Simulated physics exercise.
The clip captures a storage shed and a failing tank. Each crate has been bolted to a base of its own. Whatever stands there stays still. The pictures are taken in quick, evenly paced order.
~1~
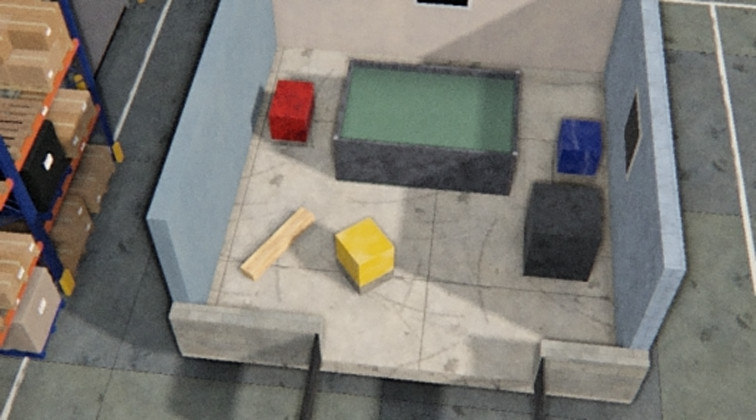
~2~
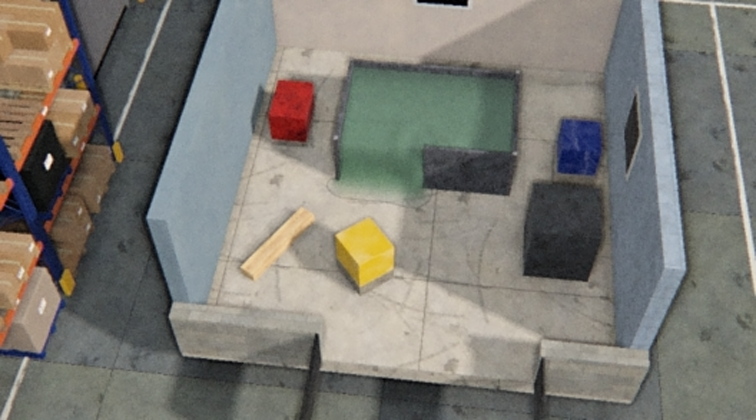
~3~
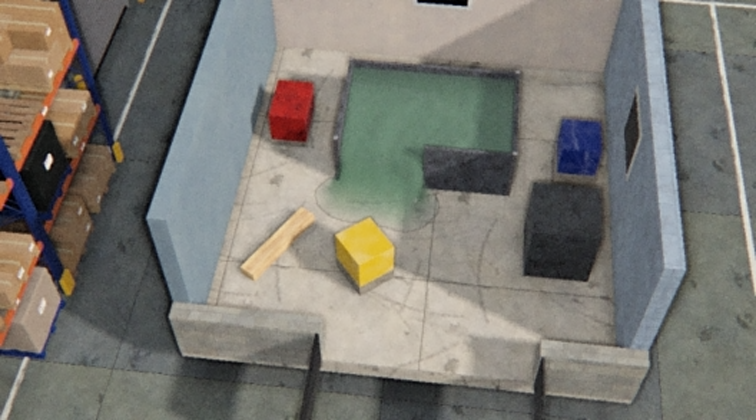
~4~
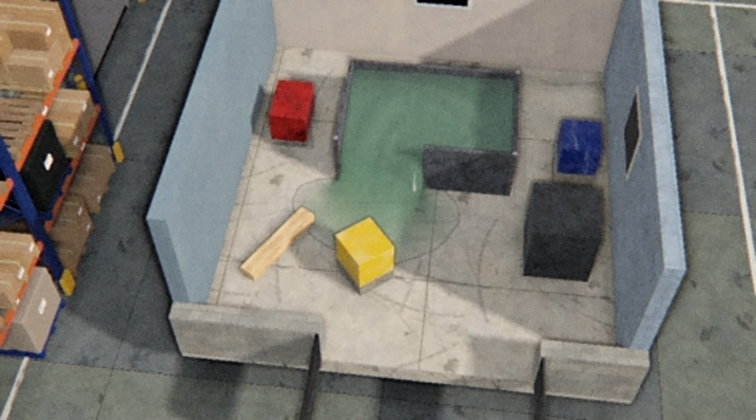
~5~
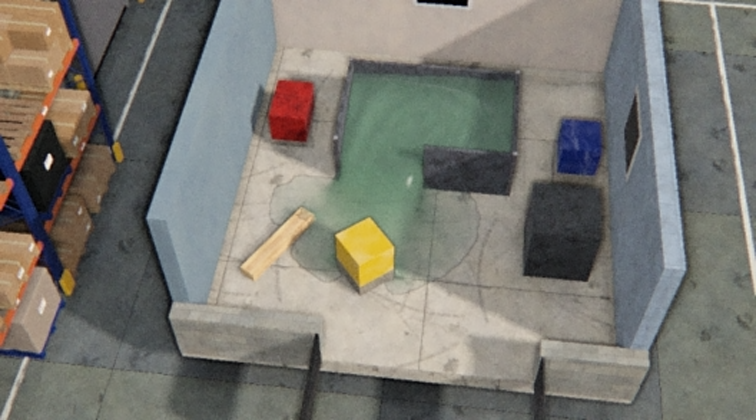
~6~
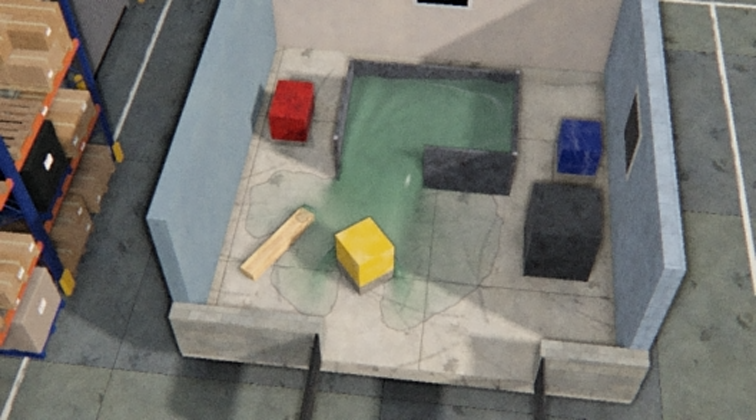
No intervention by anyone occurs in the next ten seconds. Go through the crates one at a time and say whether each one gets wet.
The yellow crate will be touched; the blue crate will not be touched; the red crate will be touched.
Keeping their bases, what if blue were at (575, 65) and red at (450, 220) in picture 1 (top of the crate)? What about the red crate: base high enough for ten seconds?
Result for red: Overtopped.
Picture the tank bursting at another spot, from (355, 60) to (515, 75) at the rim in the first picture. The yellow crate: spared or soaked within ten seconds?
The yellow one is not reached.
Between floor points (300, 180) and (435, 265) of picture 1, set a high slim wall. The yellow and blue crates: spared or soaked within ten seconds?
Yellow: Not reached; blue: Not reached.
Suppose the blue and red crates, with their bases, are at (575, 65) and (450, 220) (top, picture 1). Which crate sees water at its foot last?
Crate marked blue, last.
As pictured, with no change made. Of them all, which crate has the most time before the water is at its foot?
That one's the blue crate.
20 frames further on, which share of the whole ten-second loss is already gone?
35 per cent.
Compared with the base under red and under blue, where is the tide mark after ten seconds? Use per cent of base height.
Roughly 240 per cent for the first, 40 per cent for the second.
A moment on, water covers 40 % of the floor; the yellow crate water round its plinth, the blue crate not reached, the red crate not reached.
Next, water covers 50 % of the floor; the yellow crate water round its plinth, the blue crate not reached, the red crate water round its plinth.
Then, water covers 60 % of the floor; the yellow crate water round its plinth, the blue crate water round its plinth, the red crate water round its plinth.
Later, water covers 90 % of the floor; the yellow crate water round its plinth, the blue crate water round its plinth, the red crate water round its plinth.
In the end, water covers 100 % of the floor; the yellow crate was topped, the blue crate stayed above the water, the red crate was topped.
